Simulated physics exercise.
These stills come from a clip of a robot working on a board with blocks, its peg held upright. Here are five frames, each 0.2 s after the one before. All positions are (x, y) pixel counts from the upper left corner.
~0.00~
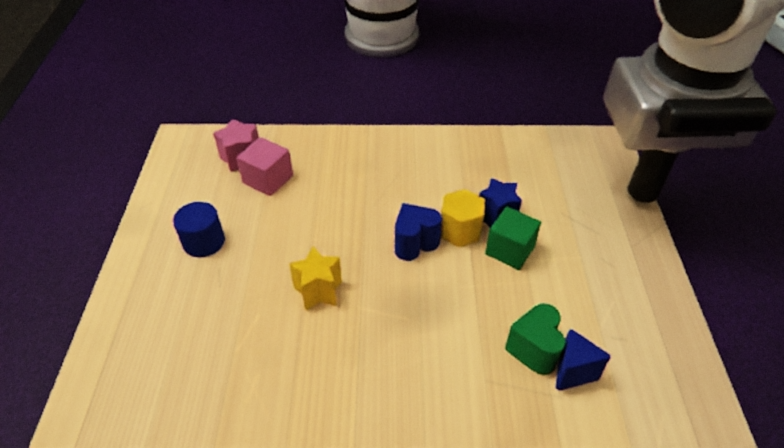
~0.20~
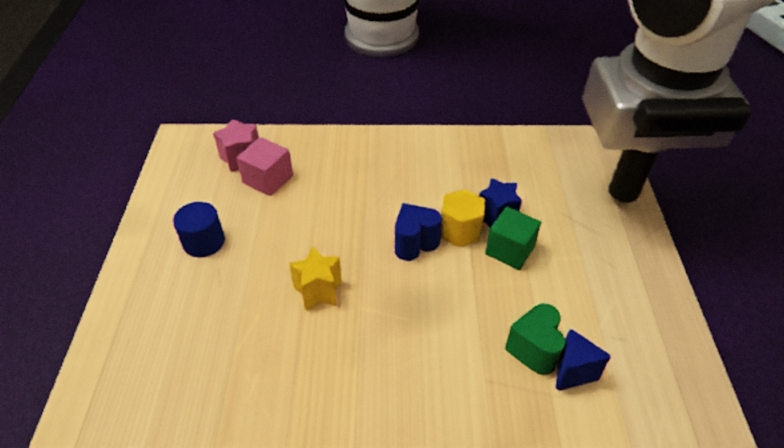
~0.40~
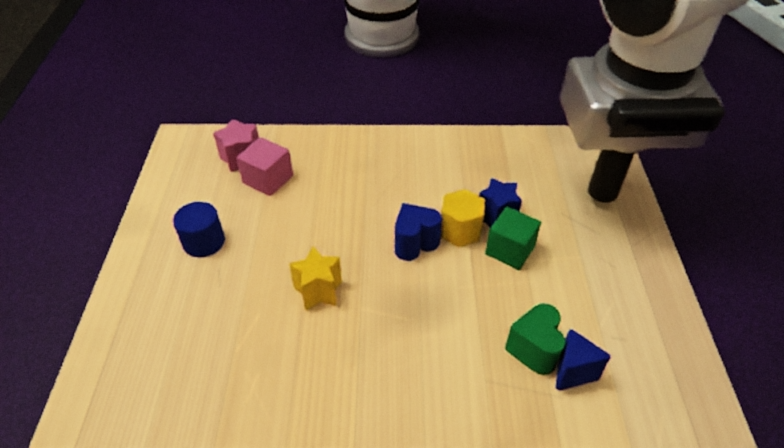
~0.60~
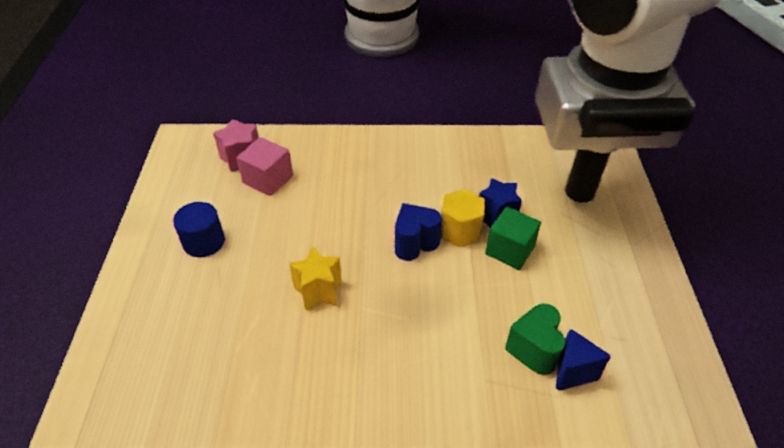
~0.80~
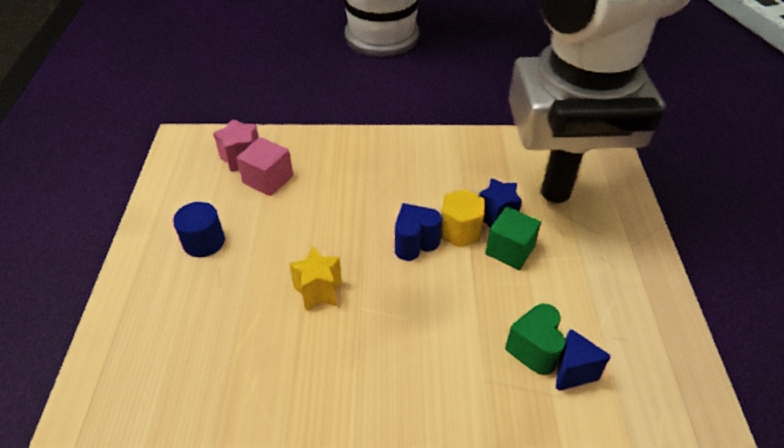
The clip shows colored blocks scattered across a wooden board while a robot arm at the upper right moves its dark peg steadily left, drawing closer to the blue star and green block, with every block remaining still.
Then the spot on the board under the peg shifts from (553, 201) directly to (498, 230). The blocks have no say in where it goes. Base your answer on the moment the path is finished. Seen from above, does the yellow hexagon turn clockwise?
No
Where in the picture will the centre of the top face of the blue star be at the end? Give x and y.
So, by the moment the path ends, you'll find the top centre of the blue star at (476, 190).
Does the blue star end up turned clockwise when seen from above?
The answer is yes.
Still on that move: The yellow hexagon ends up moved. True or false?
My answer: True.
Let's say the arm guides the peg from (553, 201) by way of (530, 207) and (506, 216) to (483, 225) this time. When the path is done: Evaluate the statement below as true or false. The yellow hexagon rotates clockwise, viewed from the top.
The statement is incorrect.
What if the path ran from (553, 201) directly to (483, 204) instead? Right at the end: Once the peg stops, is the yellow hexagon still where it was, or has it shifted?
The yellow hexagon is moved.
On the path given first. Halfway along, peg at (528, 208); nothing pushed yet.
At the end, peg at (499, 222); blue heart block at (403, 223), turned 20° clockwise; yellow hexagon at (440, 207), turned 45° anticlockwise; blue star at (476, 190), turned 40° clockwise; green square piece at (511, 231), turned 30° anticlockwise.
